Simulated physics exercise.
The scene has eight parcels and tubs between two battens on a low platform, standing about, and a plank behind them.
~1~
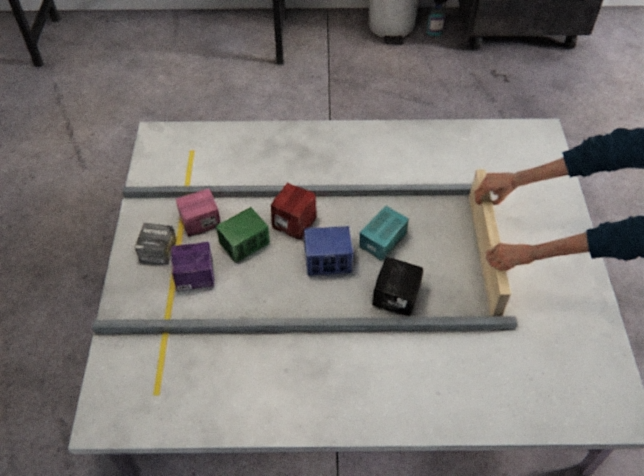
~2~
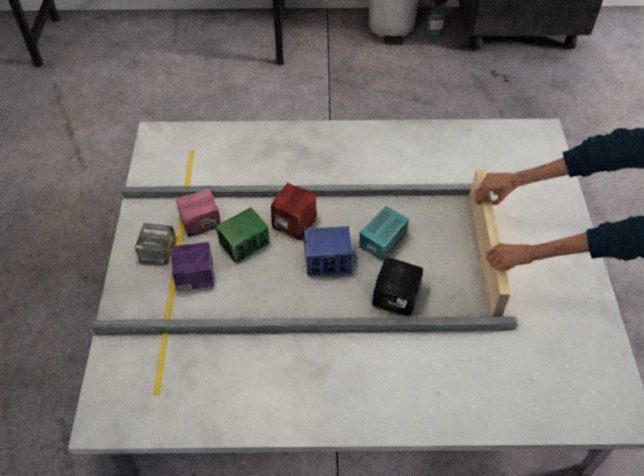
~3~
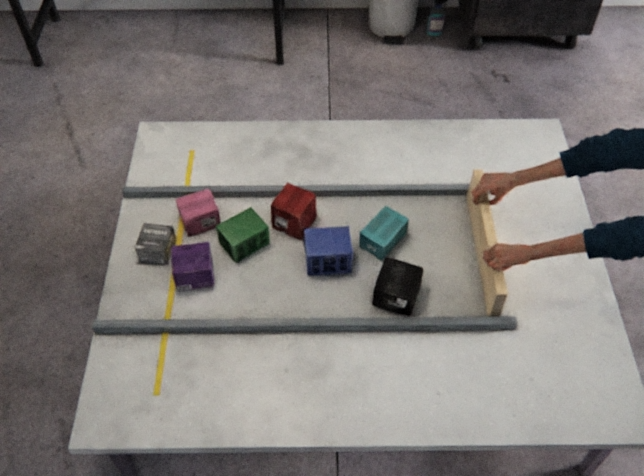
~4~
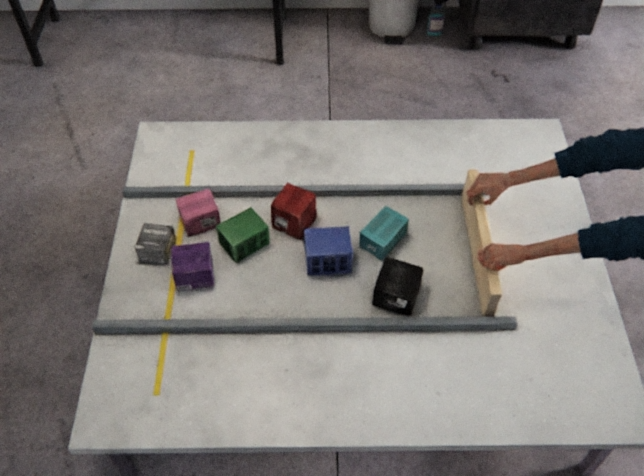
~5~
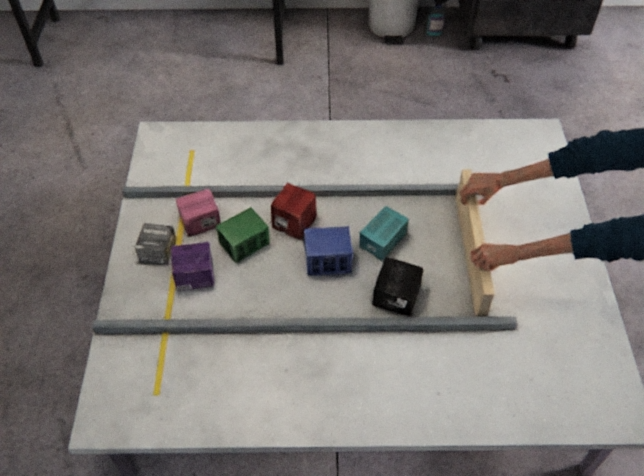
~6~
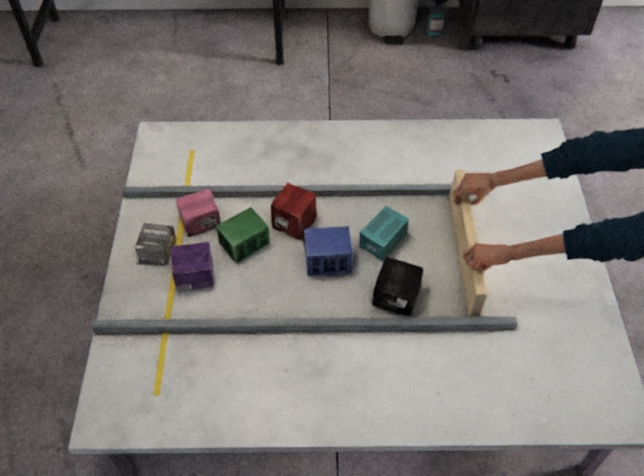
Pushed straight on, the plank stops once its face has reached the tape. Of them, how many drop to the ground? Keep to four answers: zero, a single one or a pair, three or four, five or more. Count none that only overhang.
The answer is a single one or a pair.
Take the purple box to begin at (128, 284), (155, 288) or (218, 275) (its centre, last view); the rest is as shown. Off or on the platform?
Place by place, it drops off; comes down; drops off.
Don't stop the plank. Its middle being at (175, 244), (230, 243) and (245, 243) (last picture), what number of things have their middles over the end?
Over the end: 2, 0, 0.
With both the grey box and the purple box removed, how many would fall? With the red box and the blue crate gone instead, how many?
Going first to second: 0 and 1.
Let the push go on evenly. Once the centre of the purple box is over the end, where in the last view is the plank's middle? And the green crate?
Roughly (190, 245); roughly (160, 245).
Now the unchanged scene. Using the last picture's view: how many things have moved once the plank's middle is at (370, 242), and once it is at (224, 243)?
At the first spot 3, then 8.
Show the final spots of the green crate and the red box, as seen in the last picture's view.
The green crate comes to rest close to (127, 233), while the red box rests close to (164, 199).
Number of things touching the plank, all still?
Contact count: 3.
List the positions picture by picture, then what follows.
Grey box (156, 243); pink parcel (199, 212); purple box (193, 266); plank (488, 241); tape (177, 257), in the first picture.
Pink parcel (199, 213); green crate (243, 235), in the second picture.
Purple box (193, 266); plank (485, 241), in the third picture.
Grey box (156, 243); blue crate (328, 251), in the fourth picture.
Pink parcel (199, 213); turquoise tote (384, 233), in the fifth picture.
Grey box (156, 243); pink parcel (199, 213); purple box (193, 266); plank (467, 241); tape (177, 257), in the sixth picture.
Soon after, none off yet; grey box at rest near (156, 243); pink parcel at rest near (199, 213); purple box at rest near (193, 266).
In the end, the number that fall off is one or two; gone, purple box and grey box.
